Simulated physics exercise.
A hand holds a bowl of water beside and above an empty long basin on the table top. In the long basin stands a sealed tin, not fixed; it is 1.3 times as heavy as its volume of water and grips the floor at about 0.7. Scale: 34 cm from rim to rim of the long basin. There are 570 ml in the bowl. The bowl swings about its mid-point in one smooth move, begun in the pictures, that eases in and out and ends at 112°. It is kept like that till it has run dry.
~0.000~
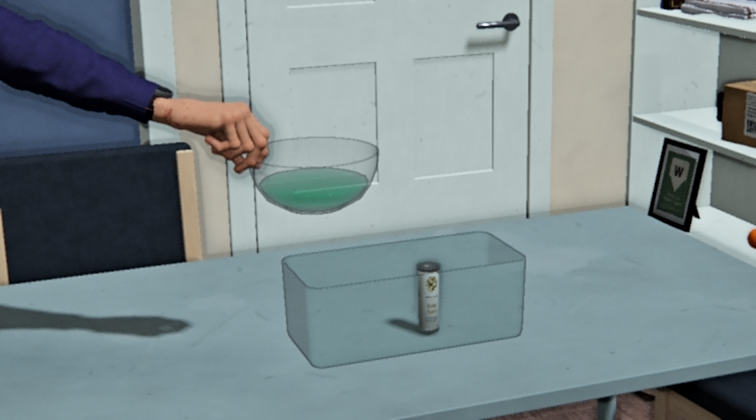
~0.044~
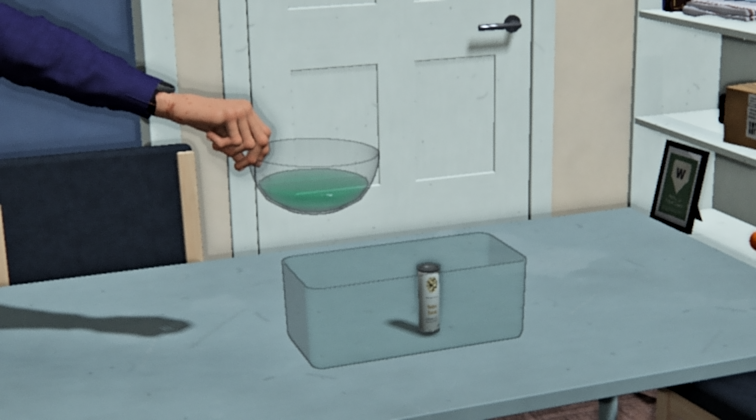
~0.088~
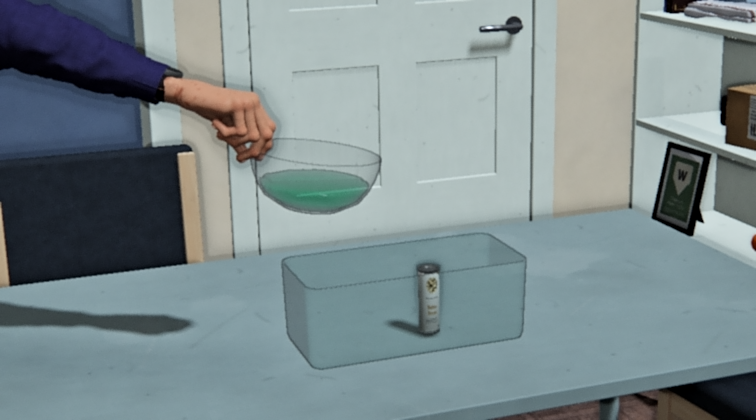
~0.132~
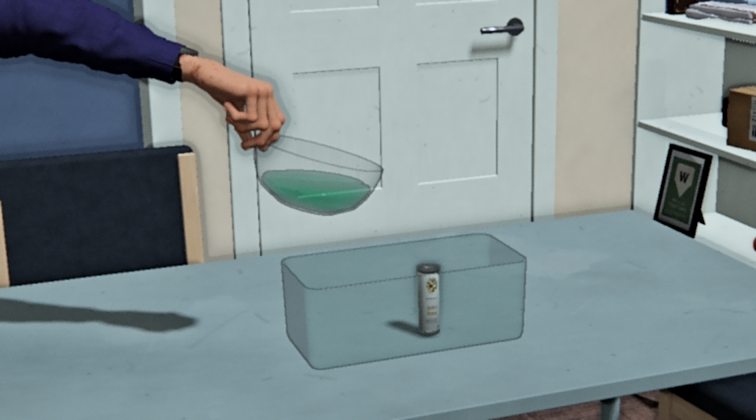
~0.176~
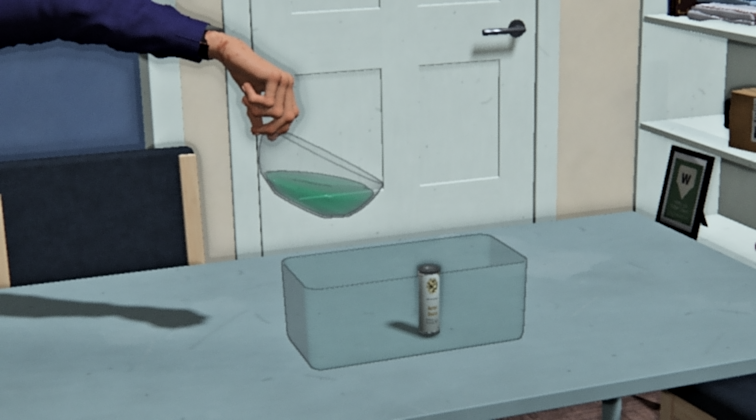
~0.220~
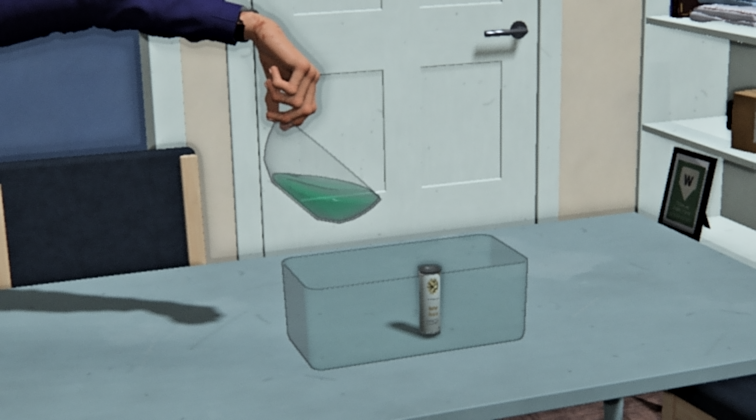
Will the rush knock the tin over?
The tin stays up.
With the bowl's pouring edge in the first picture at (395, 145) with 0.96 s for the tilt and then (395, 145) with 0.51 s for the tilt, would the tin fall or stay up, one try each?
First it stays up; then it goes over.
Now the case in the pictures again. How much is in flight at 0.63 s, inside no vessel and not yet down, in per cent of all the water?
Near 3 in a hundred.
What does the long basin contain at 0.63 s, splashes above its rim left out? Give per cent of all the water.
Near 96 in a hundred.
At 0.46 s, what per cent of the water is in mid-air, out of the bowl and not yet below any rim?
Some 20 per cent.
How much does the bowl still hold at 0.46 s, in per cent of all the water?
Near 2 in a hundred.
Then, 0.46 s in, the tilt is 109° and 2 per cent is still to pour; the tin stands where it began.
Then, 0.63 s in, the tilt is 112° and 0 per cent is still to pour; the tin stands where it began.
Then, 0.81 s in, the tilt is 112° and 0 per cent is still to pour; the tin stands where it began.
Then, 1.01 s in, the tilt is 112° and 0 per cent is still to pour; the tin stands where it began.
Finally, the tin stands where it began.
